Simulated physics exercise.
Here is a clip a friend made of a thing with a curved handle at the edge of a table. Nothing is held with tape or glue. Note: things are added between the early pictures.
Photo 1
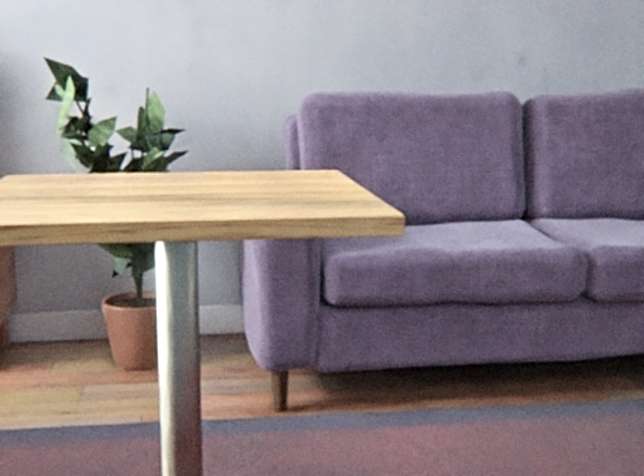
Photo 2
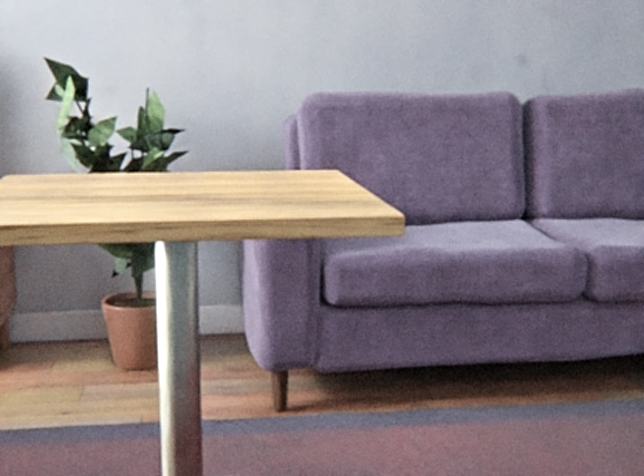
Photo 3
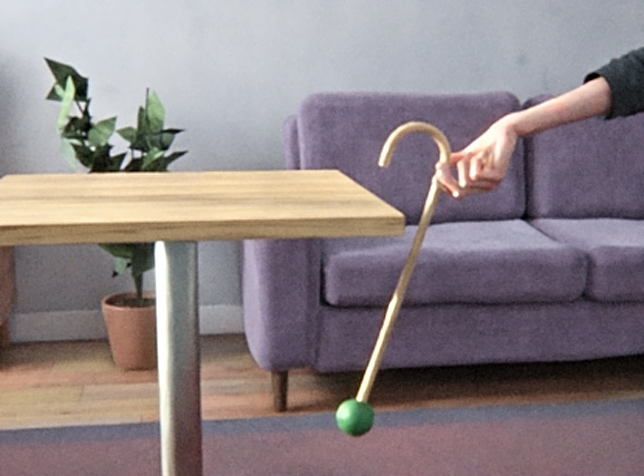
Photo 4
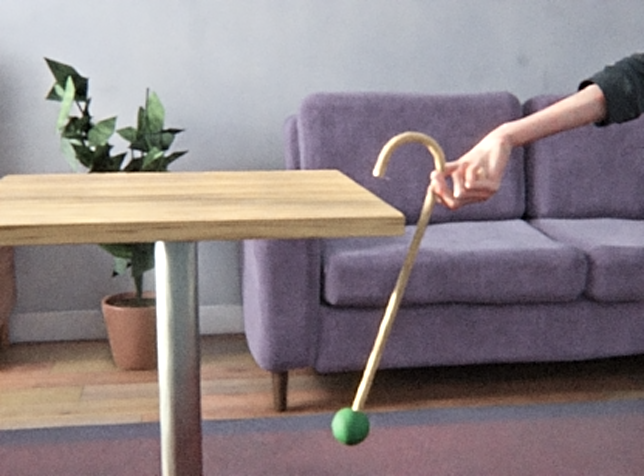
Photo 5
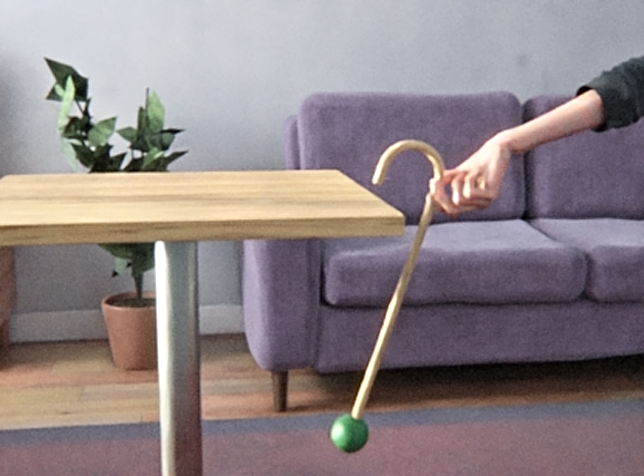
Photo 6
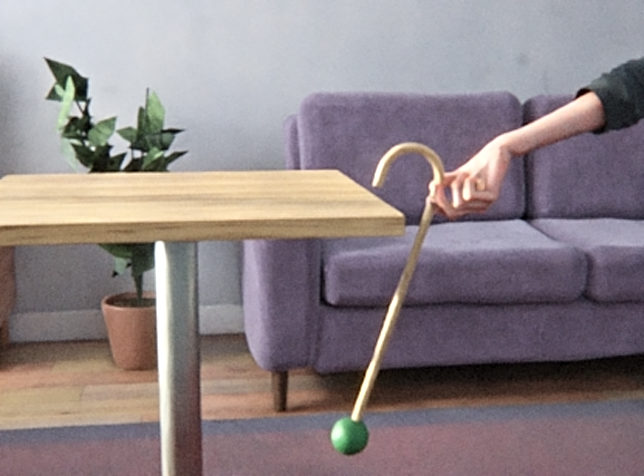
In a living room seen from the side at about table height, a pale wooden table with a metal leg stands at left before a potted plant, with a purple sofa at right. A hand then appears from the right, holding a curved-handled wooden stick with a green rounded end below. It lowers the stick slightly leftward beside the table's edge, then keeps it nearly still, the camera unmoving.
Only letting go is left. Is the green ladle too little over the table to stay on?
Yes, it falls off.
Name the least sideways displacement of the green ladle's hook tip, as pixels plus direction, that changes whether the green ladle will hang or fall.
Push it left around 12 pixels and you reach the switch.
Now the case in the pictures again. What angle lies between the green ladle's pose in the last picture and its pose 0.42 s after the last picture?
15° or so.
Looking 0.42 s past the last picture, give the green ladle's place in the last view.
About (410, 449).
Then, 0.42 s on from there, green ladle on its way down near (410, 448).
In the end, the green ladle drops past the edge.
